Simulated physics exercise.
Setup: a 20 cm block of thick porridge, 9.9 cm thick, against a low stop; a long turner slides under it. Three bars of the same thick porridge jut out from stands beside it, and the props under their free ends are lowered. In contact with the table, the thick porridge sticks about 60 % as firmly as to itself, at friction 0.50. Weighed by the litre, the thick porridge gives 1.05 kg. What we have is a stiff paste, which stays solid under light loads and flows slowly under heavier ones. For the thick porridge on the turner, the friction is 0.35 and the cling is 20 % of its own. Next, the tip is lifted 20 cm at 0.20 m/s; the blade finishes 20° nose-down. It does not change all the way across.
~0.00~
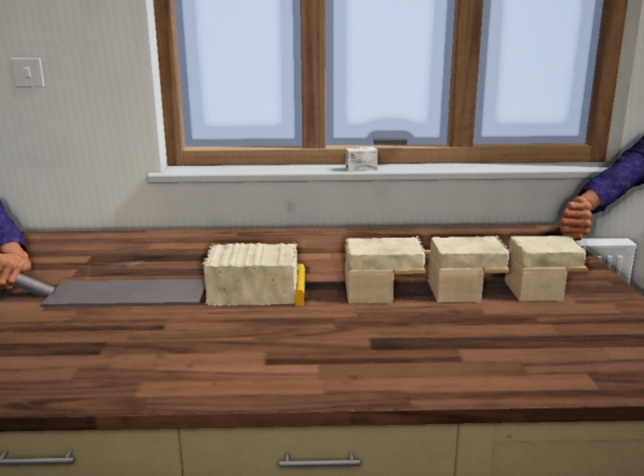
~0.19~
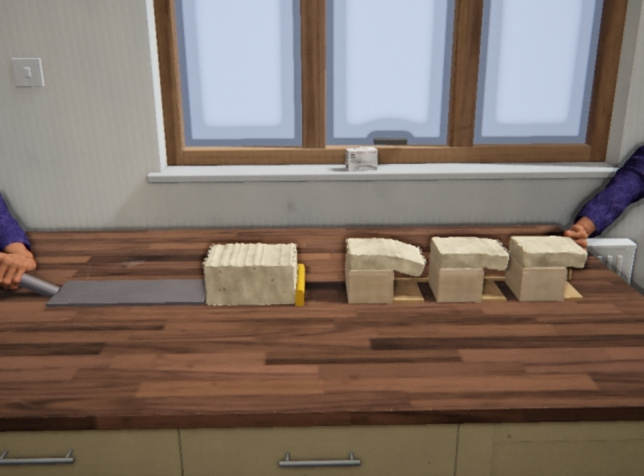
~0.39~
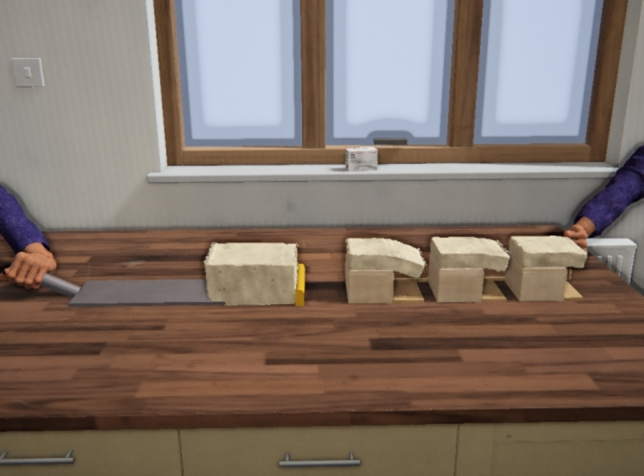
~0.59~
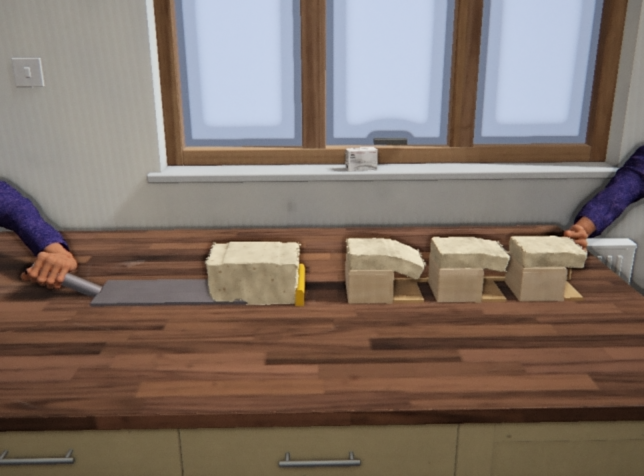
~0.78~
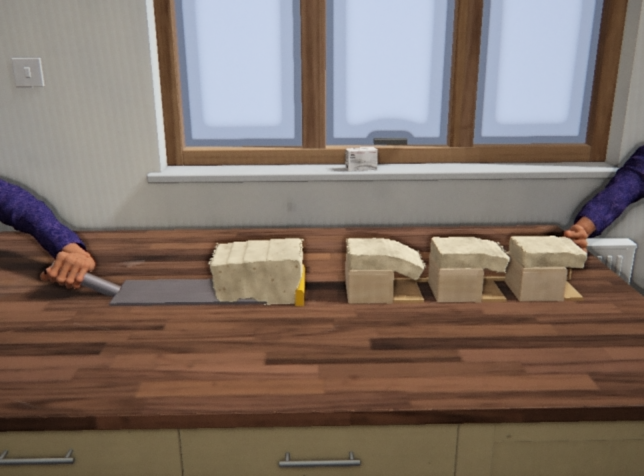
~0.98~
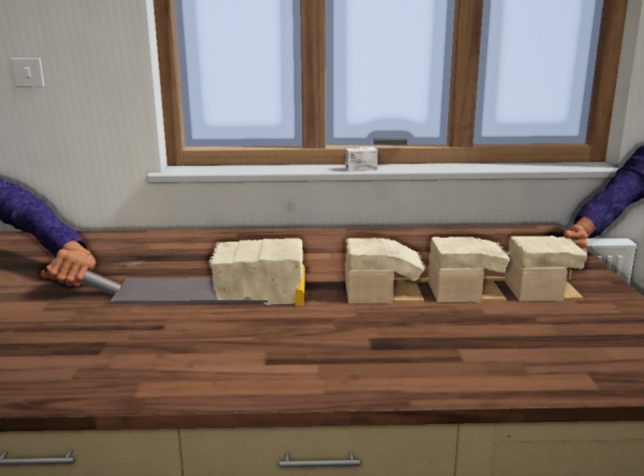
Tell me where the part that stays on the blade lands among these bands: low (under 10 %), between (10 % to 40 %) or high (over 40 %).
It lands in the band between.
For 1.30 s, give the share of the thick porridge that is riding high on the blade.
30 %.
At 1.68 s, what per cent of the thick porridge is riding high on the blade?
It's some 40 percent by my reckoning.
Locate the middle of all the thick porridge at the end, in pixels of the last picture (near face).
Estimated pixel: (296, 269).
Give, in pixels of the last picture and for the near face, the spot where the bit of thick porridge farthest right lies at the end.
Roughly at (331, 298).
By 1.30 s, the tip is 6.9 cm up.
By 1.68 s, the tip is 14 cm up.
By 2.06 s, the tip is 20 cm up and 26 % is riding high on the blade.
By 2.44 s, the tip is 20 cm up and 26 % is riding high on the blade.
By 2.70 s, at the end, the tip is 20 cm up and 26 % is riding high on the blade.
